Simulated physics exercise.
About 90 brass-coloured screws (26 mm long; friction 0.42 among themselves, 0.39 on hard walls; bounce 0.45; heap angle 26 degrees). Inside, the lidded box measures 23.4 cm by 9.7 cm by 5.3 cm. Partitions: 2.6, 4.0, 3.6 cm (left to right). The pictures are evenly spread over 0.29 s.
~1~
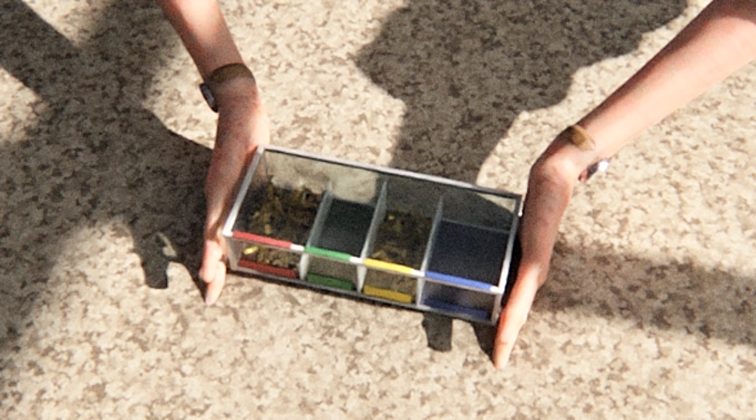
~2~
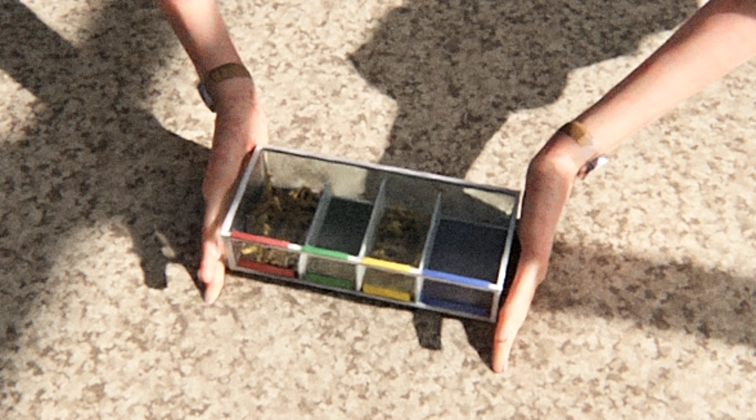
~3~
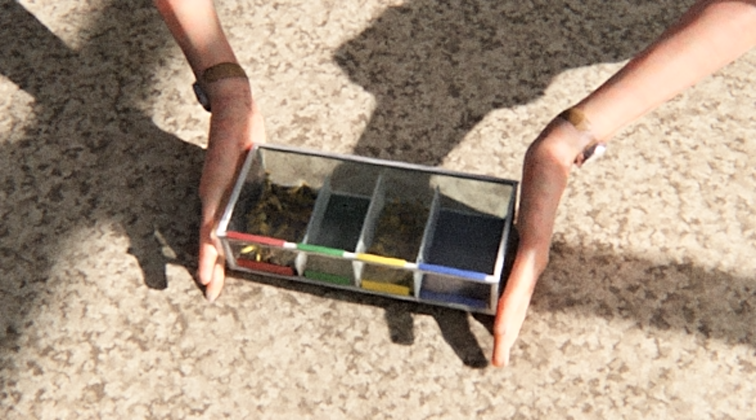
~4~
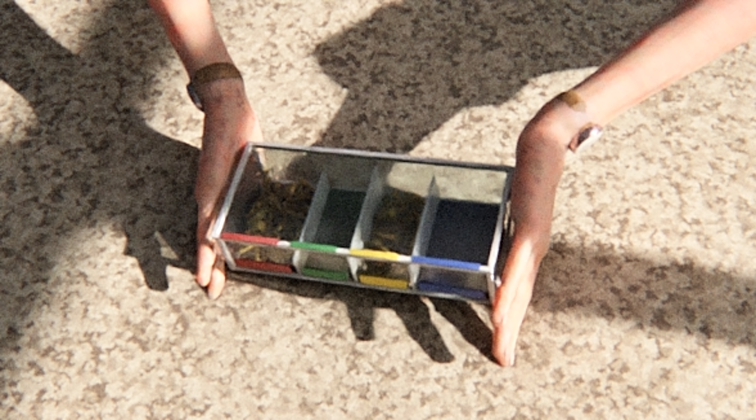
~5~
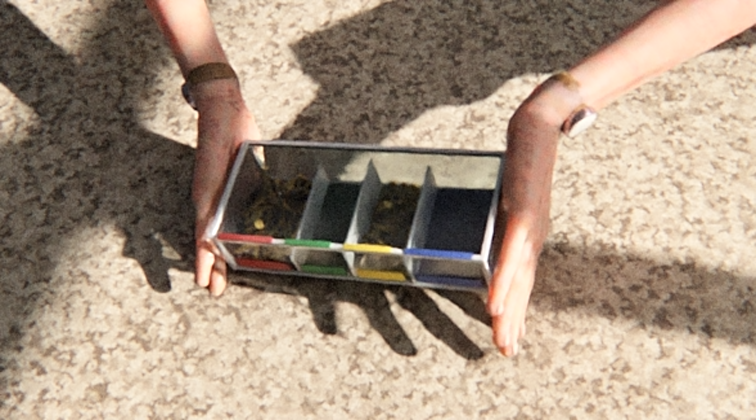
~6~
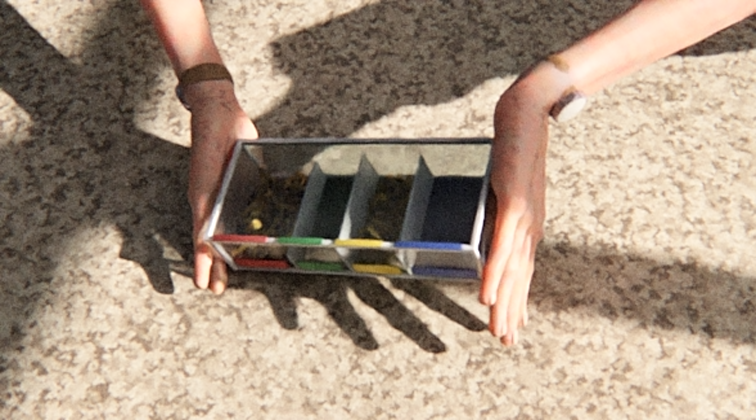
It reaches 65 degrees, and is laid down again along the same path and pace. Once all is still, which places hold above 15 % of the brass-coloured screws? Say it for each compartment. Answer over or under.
Red compartment: Over; blue compartment: Under; green compartment: Under; yellow compartment: Over.
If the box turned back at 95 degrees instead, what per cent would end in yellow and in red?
Yellow 40, red 60.
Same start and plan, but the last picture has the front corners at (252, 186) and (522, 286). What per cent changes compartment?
Then about 10 per cent.
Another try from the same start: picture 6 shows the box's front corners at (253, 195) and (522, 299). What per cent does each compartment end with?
Red 50, blue 0, green 10, yellow 40.
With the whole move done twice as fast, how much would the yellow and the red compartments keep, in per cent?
In that case yellow 40, red 60.
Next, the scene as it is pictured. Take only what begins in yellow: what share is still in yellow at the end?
About 100 per cent.
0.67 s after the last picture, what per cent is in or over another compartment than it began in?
About 0 per cent.
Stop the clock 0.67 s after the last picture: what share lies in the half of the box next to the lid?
About 0 per cent.
Then, 0.67 s after the last picture, tilt 63 degrees; red 60 %, yellow 40 %.
Then, 1.12 s after the last picture, tilt 26 degrees; red 60 %, yellow 40 %.
Then, 1.64 s after the last picture, tilt 0 degrees; red 60 %, yellow 40 %.
In the end, red 60 %, blue 0 %, green 0 %, yellow 40 %.
